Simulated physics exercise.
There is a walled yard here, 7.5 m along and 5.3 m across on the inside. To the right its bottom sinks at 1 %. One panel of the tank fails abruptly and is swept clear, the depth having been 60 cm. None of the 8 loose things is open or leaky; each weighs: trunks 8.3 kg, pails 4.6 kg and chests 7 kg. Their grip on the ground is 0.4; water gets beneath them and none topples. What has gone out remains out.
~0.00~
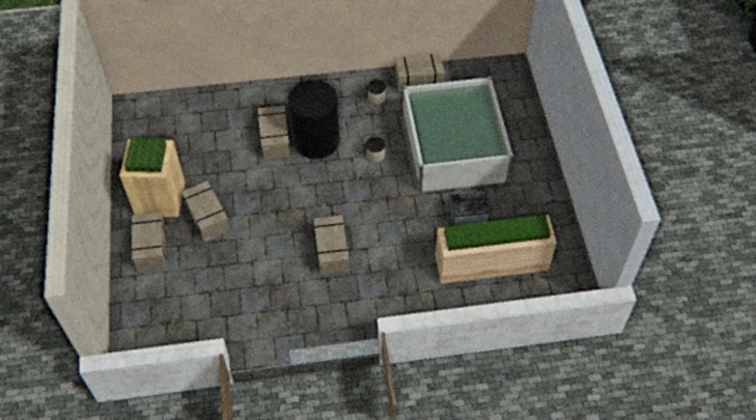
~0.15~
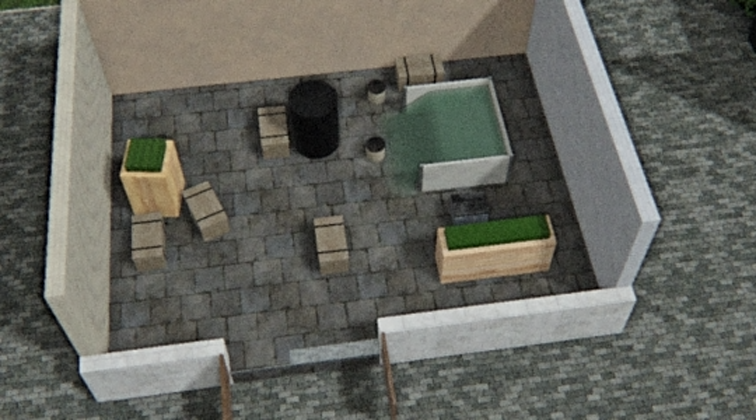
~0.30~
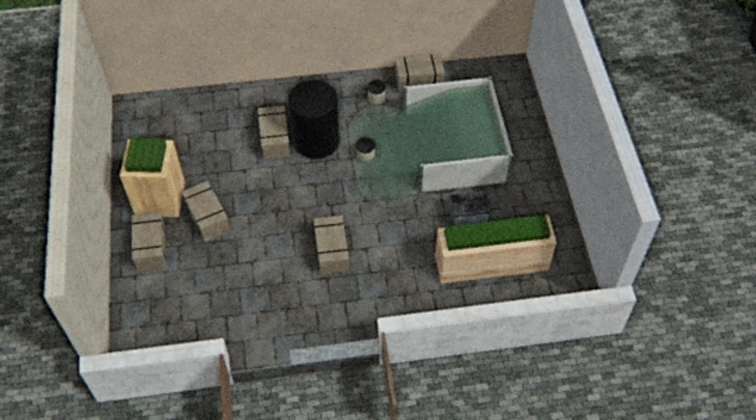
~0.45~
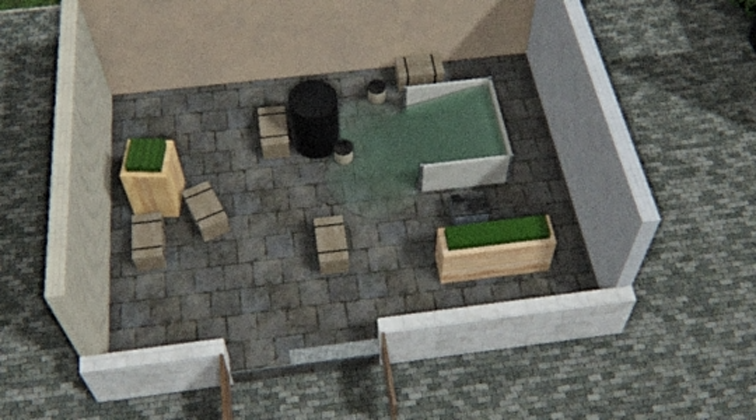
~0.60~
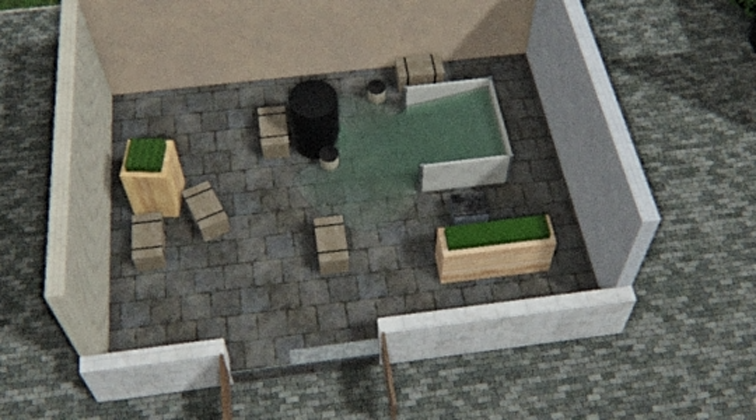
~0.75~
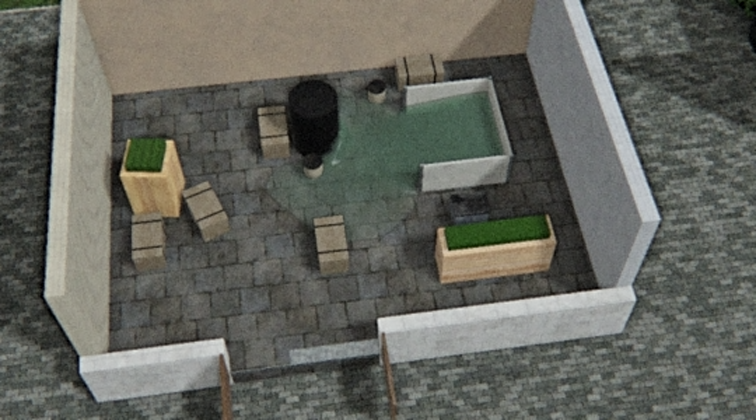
A walled yard held a tank of green water, and its left side suddenly gave way, letting the water spread leftward across the paving and push one small pail along past the black barrel.
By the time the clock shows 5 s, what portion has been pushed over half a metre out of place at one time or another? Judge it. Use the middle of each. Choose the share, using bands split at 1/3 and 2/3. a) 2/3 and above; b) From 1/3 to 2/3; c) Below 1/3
From 1/3 to 2/3 (b).
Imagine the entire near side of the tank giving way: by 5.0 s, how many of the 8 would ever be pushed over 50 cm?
You'd get 2 in that case.
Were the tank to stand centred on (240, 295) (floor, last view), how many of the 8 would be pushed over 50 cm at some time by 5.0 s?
Result: 1.
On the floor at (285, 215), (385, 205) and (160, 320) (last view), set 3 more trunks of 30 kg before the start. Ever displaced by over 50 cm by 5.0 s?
Order as listed: Beyond half a metre / beyond half a metre / inside half a metre.
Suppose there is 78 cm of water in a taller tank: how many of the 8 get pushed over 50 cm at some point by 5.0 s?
That would give 4.
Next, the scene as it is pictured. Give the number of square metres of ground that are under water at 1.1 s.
Close to 10.5 m2, I'd say.
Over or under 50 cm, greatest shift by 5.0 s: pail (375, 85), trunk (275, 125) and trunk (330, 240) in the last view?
In turn: Less, short of it, past it.
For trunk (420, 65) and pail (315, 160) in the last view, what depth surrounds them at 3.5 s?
First roughly 2 cm, second roughly 2 cm.
After 1.1 s 1 of 8 are over 50 cm from their spots; 0 afloat.
After 2.2 s 3 of 8 are over 50 cm from their spots; 2 afloat.
After 3.5 s 3 of 8 are over 50 cm from their spots; 2 afloat.
After 5.0 s 4 of 8 are over 50 cm from their spots, and 4 have been at some point; 4 afloat.
